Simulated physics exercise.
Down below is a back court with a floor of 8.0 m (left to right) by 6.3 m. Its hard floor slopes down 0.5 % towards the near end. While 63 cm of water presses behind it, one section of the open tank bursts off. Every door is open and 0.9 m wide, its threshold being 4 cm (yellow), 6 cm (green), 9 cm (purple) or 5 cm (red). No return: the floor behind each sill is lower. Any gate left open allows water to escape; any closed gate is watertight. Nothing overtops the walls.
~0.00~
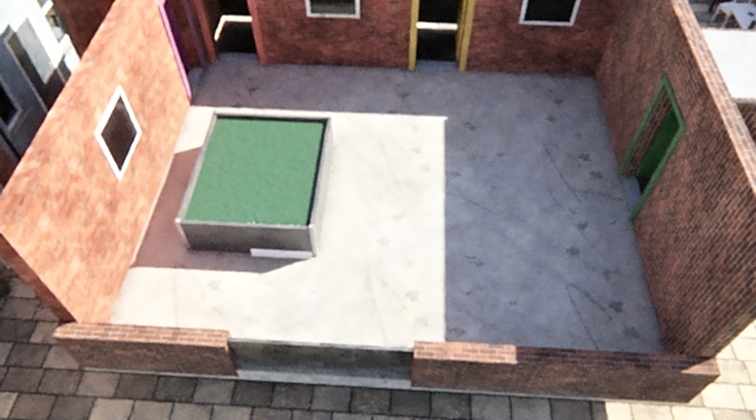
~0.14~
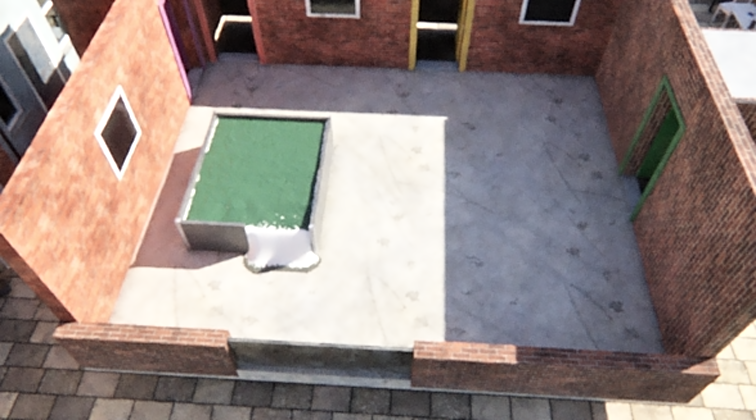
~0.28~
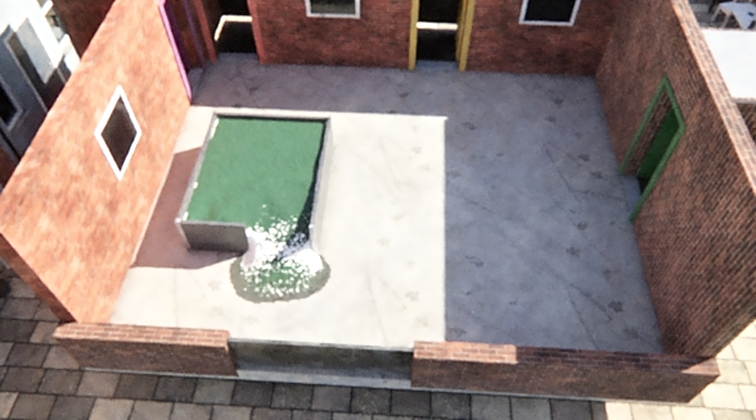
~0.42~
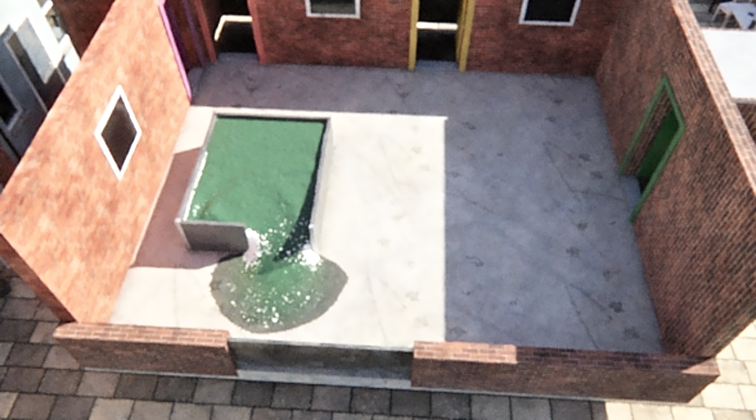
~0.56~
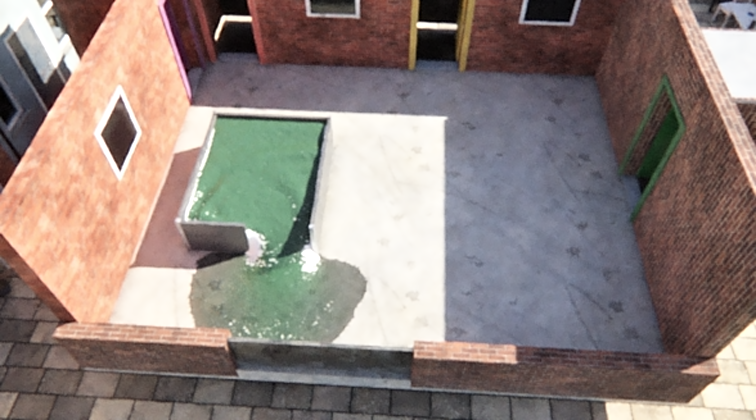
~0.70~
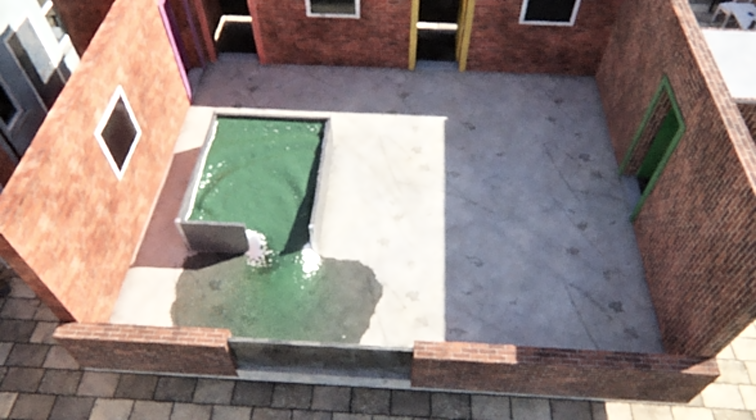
Green water burst out through a gap at the near end of an open tank in a brick-walled courtyard, splashing white at first, then spreading across the pale floor to the low front wall.
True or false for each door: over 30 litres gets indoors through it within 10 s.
Yellow door - false, green door - false, purple door - false, red door - true.
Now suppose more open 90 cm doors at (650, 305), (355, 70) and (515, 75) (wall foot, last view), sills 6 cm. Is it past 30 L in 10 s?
In sequence the answers are more than that, less than that and less than that.
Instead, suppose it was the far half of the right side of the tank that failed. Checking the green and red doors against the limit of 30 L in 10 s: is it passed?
With respect to that limit, green ends up outside it, red ends up inside it.
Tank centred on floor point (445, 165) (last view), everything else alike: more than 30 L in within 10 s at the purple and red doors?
Purple: Within limit; red: Within limit.
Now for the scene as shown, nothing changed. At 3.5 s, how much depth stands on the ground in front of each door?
Depths: Yellow door 0 cm, green door 0 cm, purple door 0 cm, red door 0 cm.
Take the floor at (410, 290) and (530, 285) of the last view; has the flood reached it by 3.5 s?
I'd call them drenched and then drenched.
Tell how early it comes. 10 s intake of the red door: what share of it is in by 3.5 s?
By that time, around 0 per cent.
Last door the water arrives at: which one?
I'd say the yellow one.
After 1.4 s water covers 10 % of the floor and is deepest (40 cm) near (280, 344); yellow door not reached, green door not reached, purple door not reached, red door not reached.
After 2.2 s water covers 20 % of the floor and is deepest (38 cm) near (265, 355); yellow door not reached, green door not reached, purple door not reached, red door not reached.
After 3.5 s water covers 40 % of the floor and is deepest (28 cm) near (114, 346); yellow door not reached, green door not reached, purple door not reached, red door not reached.
After 6.0 s water covers 60 % of the floor and is deepest (19 cm) near (265, 355); yellow door not reached, green door 7 cm at the sill, 3 L in, purple door 6 cm at the sill, 0 L in, red door 14 cm at the sill, 41 L in.
After 10.0 s water covers 90 % of the floor and is deepest (12 cm) near (252, 354); yellow door 6 cm at the sill, 2 L in, green door 5 cm at the sill, 6 L in, purple door 6 cm at the sill, 2 L in, red door 9 cm at the sill, 130 L in.
